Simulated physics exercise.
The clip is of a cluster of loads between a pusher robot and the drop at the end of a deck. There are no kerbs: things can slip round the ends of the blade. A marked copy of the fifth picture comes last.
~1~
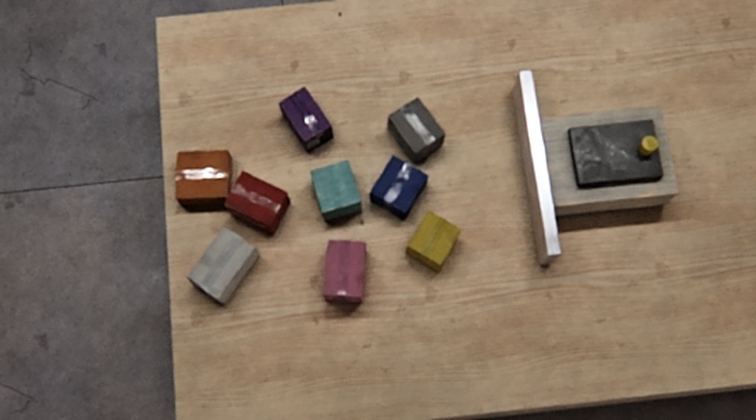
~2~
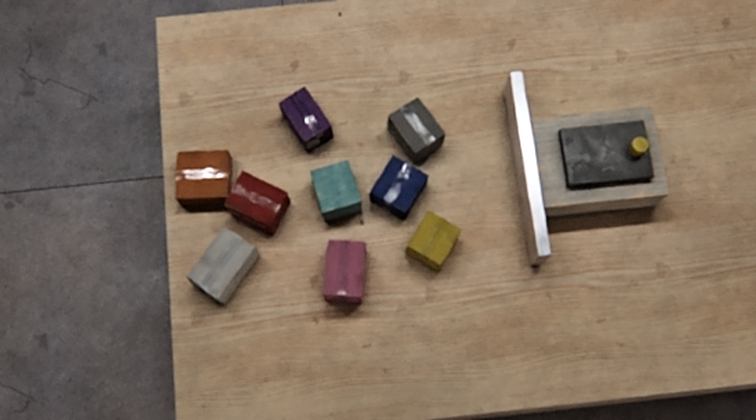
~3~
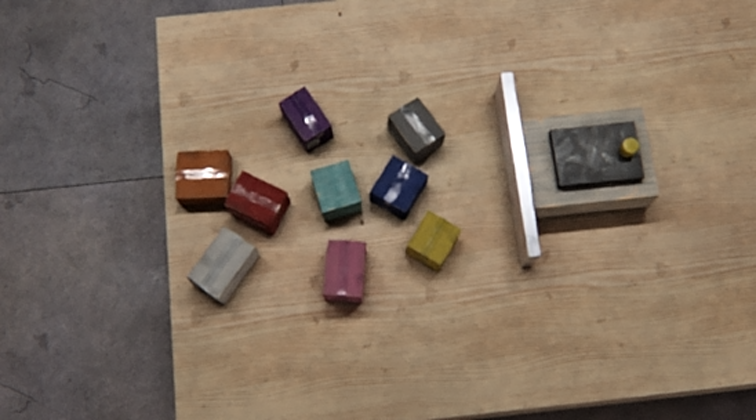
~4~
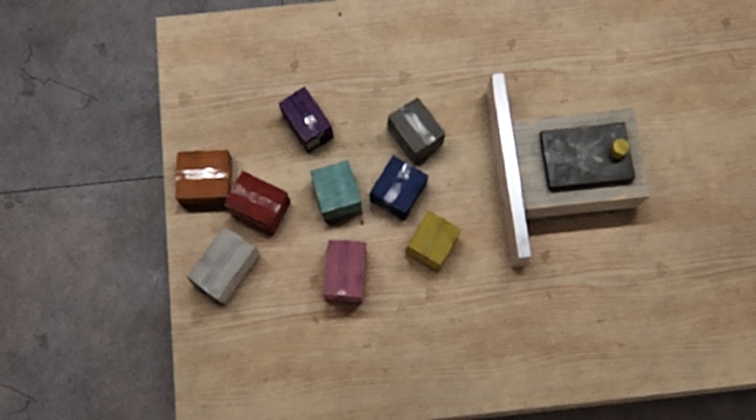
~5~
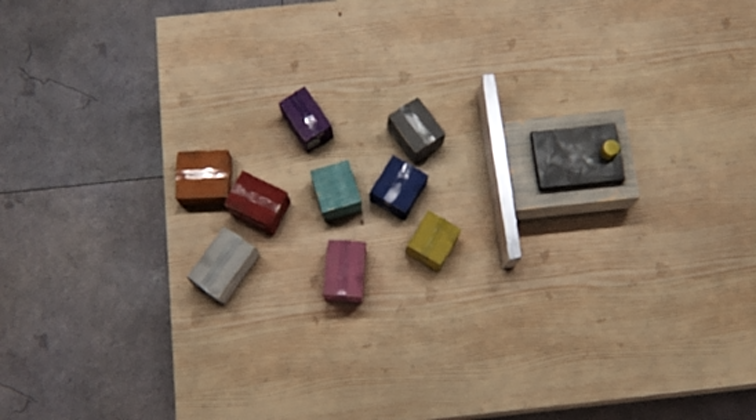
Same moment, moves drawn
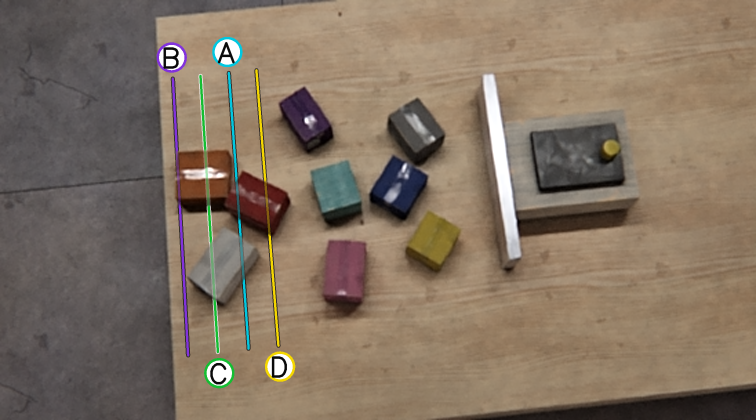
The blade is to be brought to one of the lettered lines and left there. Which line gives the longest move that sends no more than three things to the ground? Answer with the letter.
No fourth one falls up to A.
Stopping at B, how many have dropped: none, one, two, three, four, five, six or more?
In all, six or more.
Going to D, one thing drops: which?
The red box goes over.
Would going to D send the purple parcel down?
No.
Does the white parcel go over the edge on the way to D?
By then, no.
On the copy, A at (238, 206); B at (180, 212); C at (209, 209); D at (267, 203).
On A. First, robot (477, 167); yellow box (389, 255); grey box (375, 133).
Then, robot (382, 176); orange parcel (172, 174); red box (199, 219).
Finally, robot (307, 184); red box over the edge; white parcel over the edge; three fallen.
By contrast, B drops nine; C drops six; D is within the limit but short.
